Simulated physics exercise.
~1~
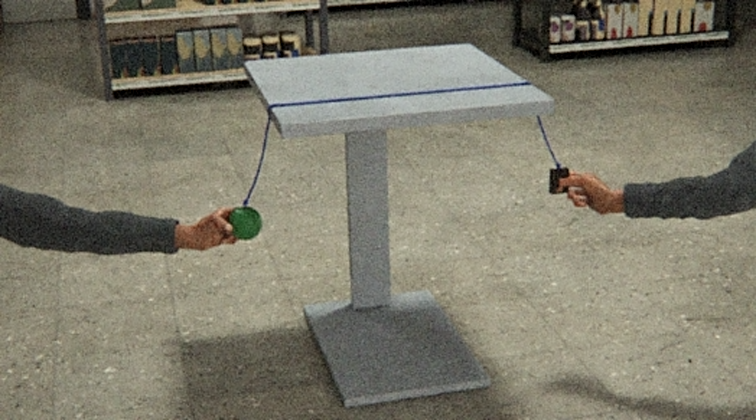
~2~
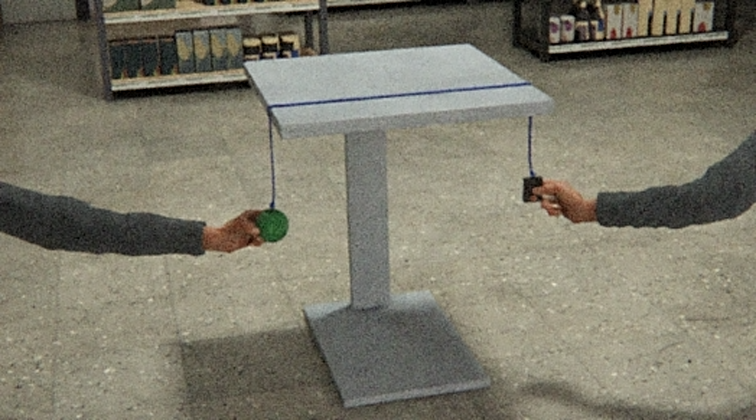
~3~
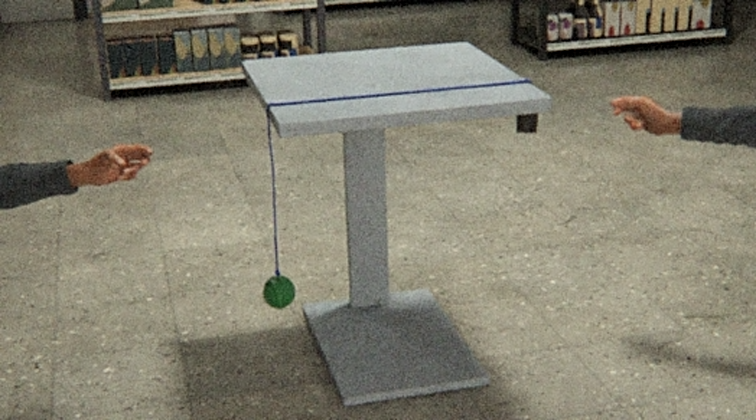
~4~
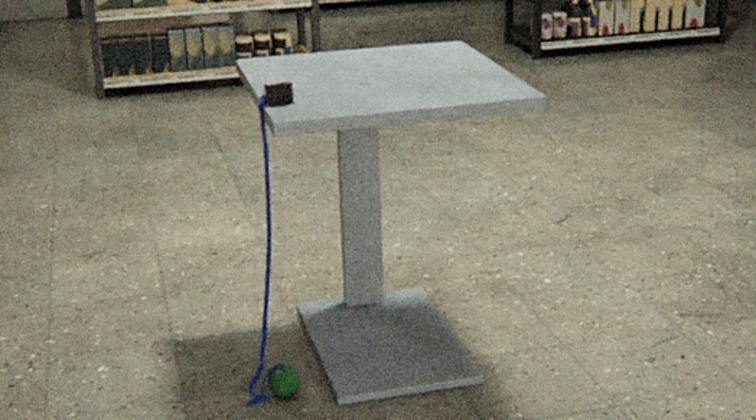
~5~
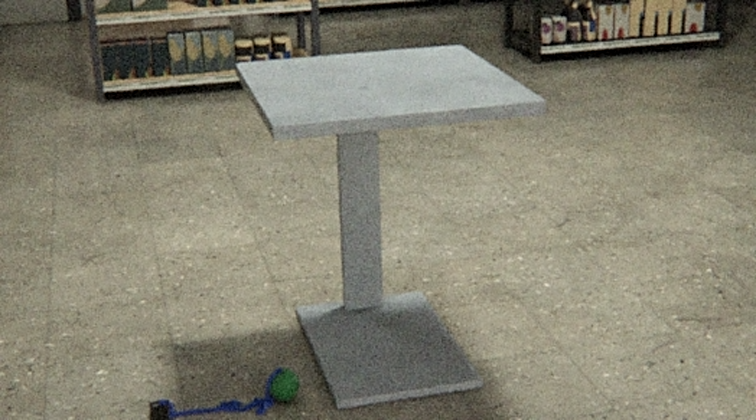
The clip opens on a grey side table with a blue ribbon laid across its top, a hand at the left holding a green apple on one end and a hand at the right holding a dark matchbox on the other. Both hands move inward until the ends of the ribbon hang nearly straight. Then they let go and draw back, and the apple sinks while the matchbox rises to the table's right edge. The apple reaches the floor as the matchbox is pulled across the top to the left edge. Finally the matchbox drops off too, and everything lies on the floor at the left.
